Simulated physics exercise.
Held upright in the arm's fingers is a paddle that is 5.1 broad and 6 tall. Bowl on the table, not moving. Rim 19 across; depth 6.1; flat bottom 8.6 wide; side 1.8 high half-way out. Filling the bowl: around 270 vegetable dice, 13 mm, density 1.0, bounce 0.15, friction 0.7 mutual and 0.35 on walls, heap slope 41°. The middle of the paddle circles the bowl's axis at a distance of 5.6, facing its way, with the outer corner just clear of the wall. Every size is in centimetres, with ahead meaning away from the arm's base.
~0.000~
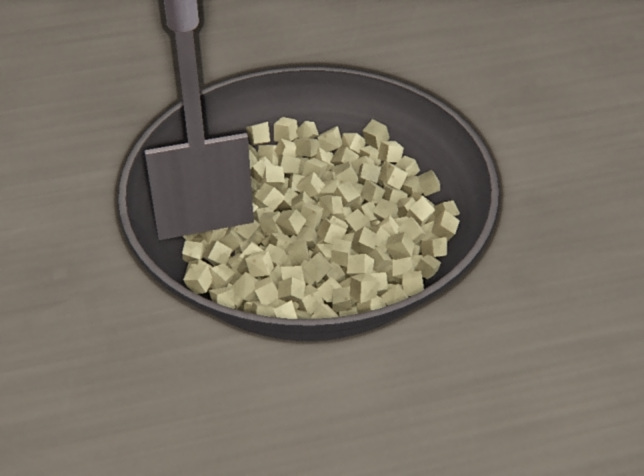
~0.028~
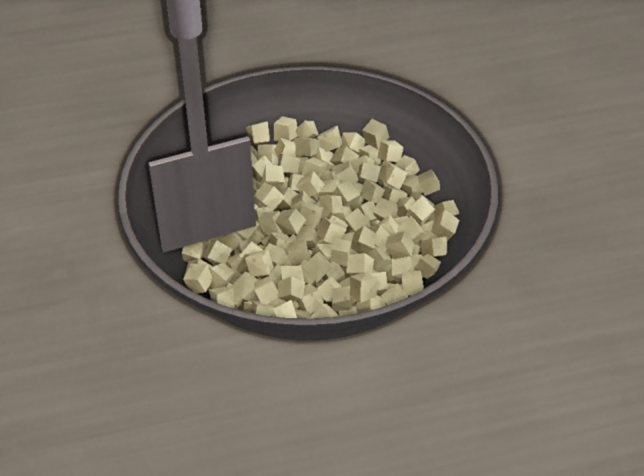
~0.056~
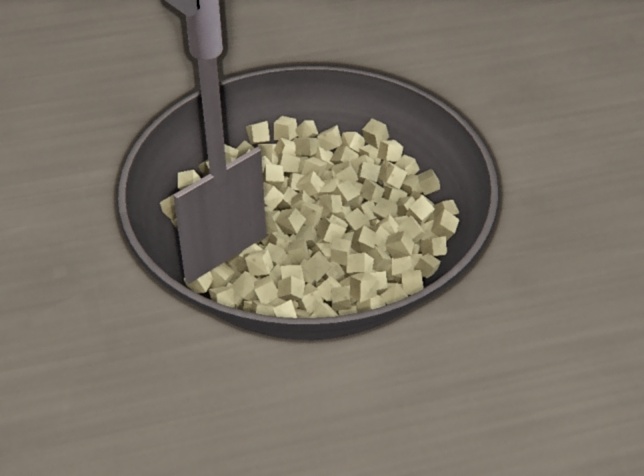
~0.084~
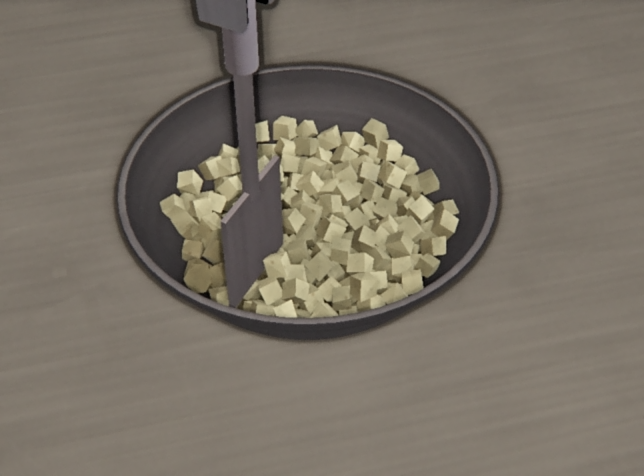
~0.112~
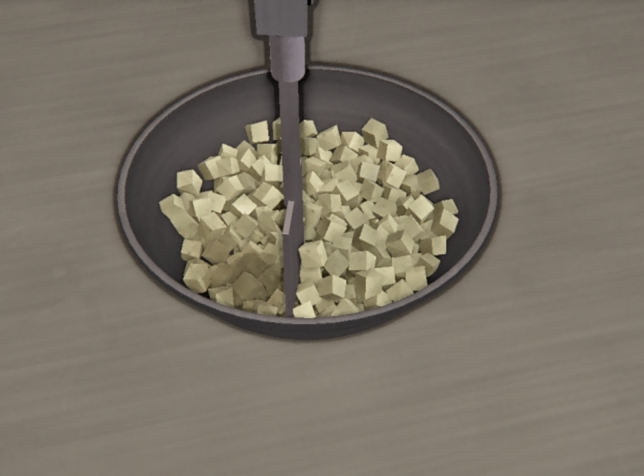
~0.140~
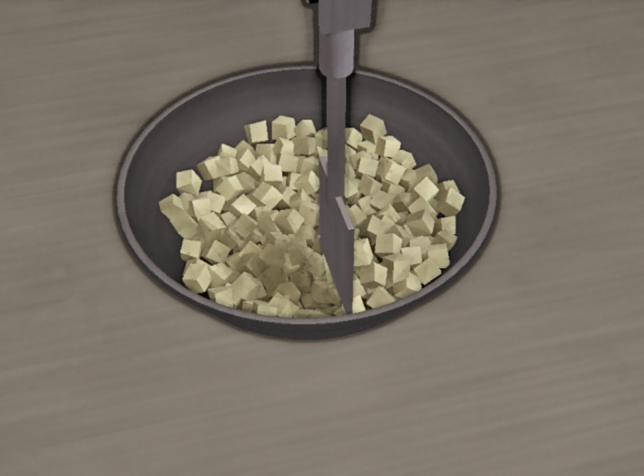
At first, a flat grey paddle held upright by a robot arm rests at the left side of a dark bowl heaped with pale yellow cubes. It then turns and sweeps rightward through the near part of the heap, pushing some cubes aside and leaving a shallow hollow behind it, while the bowl stays still.
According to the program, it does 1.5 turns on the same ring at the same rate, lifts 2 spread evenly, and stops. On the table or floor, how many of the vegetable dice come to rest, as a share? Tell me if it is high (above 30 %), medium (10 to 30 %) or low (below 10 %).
It is medium, 10 to 30 %.
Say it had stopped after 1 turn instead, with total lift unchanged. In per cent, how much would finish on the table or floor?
Roughly 5 per cent.
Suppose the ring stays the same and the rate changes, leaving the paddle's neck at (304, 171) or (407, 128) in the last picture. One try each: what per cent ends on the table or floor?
Around 5 and 15 per cent respectively.
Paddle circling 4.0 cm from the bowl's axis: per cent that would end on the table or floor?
Around 40 in a hundred.
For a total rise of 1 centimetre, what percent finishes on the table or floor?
Result: Roughly 15 %.
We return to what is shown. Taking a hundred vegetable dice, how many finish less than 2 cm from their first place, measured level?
I'd put it at about 70 in a hundred.
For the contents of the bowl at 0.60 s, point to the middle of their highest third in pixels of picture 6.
The centre lies near (286, 225) in the last picture.
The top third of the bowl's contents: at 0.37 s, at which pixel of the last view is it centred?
Near (265, 190).
After 0.37 s, 264° round, highest piece 7 above the table; 249 in the bowl, 8 on the table or floor, 12 in flight or on the tool.
After 0.60 s, 78° round, highest piece 8 above the table; 232 in the bowl, 31 on the table or floor, 6 in flight or on the tool.
After 0.91 s, 180° round, highest piece 4 above the table; 232 in the bowl, 37 on the table or floor.
After 1.61 s, 180° round, highest piece 4 above the table; 232 in the bowl, 37 on the table or floor.
At rest, 232 in the bowl, 37 on the table or floor. That is 14 % on the table or floor.
